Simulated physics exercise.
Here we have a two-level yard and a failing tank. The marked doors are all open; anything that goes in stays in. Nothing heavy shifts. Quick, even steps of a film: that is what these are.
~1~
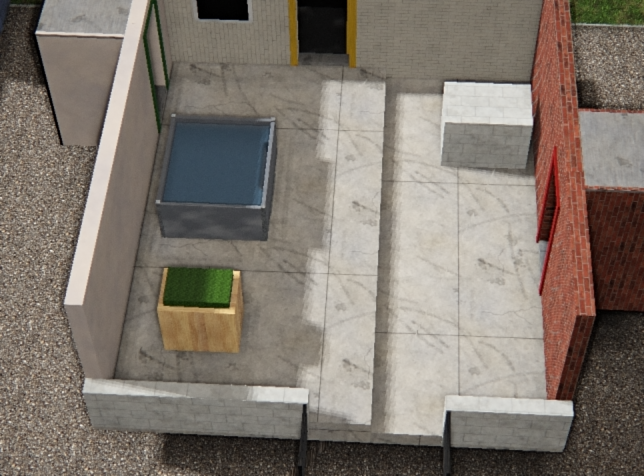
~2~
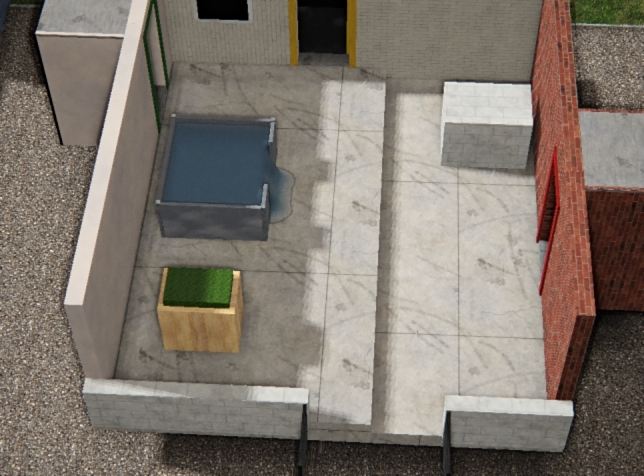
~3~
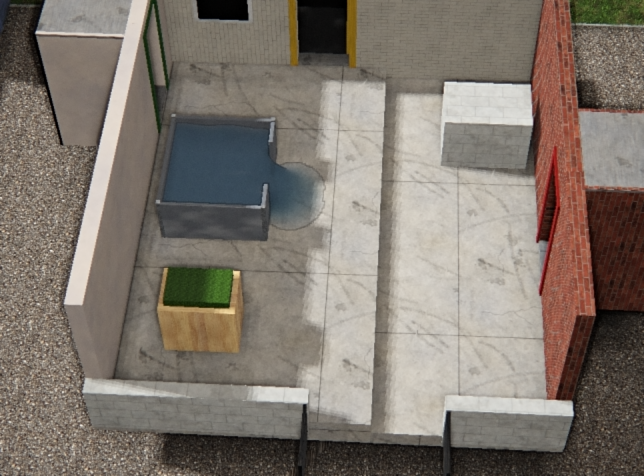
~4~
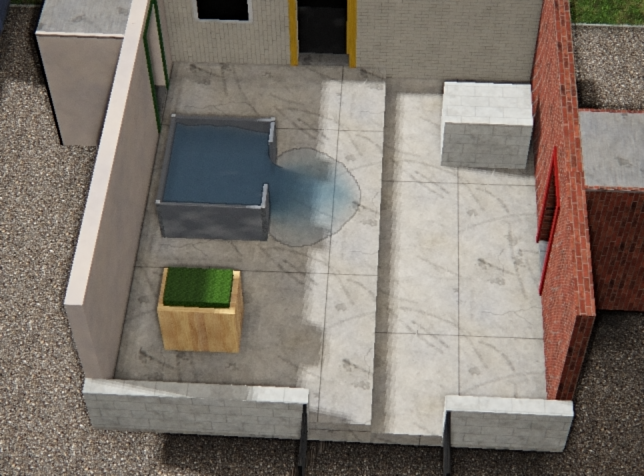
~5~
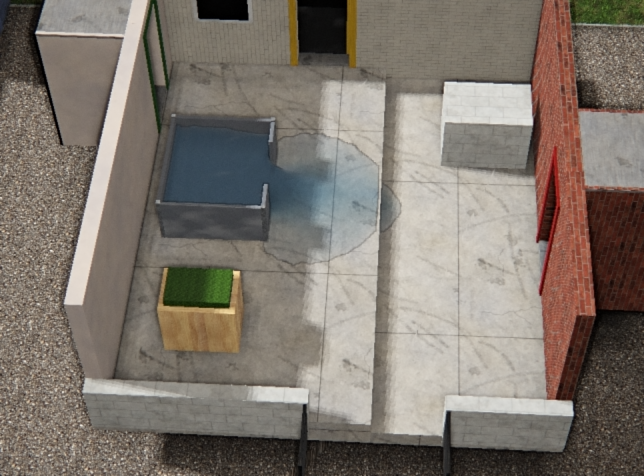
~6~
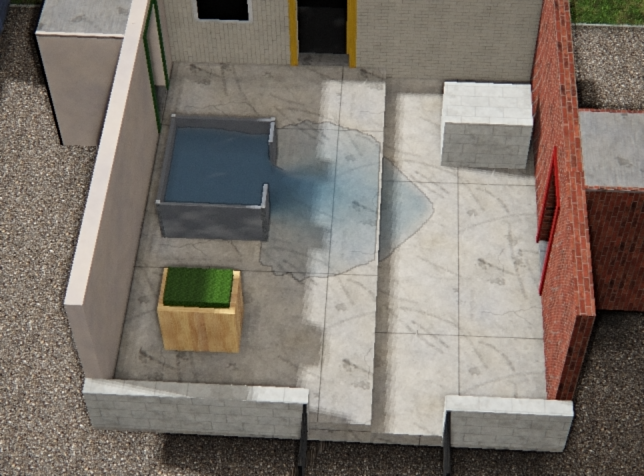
At first, still water fills an open grey tank on the left of a walled concrete yard, behind a wooden planter topped with green. Water then pours through a gap in the tank's right side and fans out across the paving, spreading rightward over the step onto the yard's other level.
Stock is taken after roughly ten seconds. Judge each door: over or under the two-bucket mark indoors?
My call: Red door, over; yellow door, under; green door, under.
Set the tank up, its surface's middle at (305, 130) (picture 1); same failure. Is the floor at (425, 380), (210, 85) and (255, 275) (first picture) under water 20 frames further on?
Taking them in the order asked: Inundated, then spared, then spared.
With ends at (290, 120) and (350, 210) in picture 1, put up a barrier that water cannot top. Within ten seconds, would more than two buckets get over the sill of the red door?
In that case the red one stays short.
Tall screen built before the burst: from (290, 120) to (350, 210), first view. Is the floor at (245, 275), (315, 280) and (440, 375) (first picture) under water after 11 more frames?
Untouched; submerged; submerged.
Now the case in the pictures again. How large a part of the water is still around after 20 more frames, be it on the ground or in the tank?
My figure: Some 96 per cent.
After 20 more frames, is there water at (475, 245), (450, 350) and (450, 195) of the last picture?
Point 1: Drenched; point 2: Drenched; point 3: Drenched.
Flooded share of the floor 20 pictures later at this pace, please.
By my count, 50 percent.
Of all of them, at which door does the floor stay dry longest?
Result: The green-painted one.
A moment on, water covers 35 % of the floor; the red door not reached, the yellow door not reached, the green door not reached.
Next, water covers 50 % of the floor; the red door over two buckets in, the yellow door not reached, the green door not reached.
Then, water covers 50 % of the floor; the red door over two buckets in, the yellow door wet at the sill, nothing in, the green door not reached.
Later, water covers 50 % of the floor; the red door over two buckets in, the yellow door wet at the sill, nothing in, the green door not reached.
In the end, water covers 50 % of the floor; the red door over two buckets in, the yellow door wet at the sill, nothing in, the green door wet at the sill, nothing in.
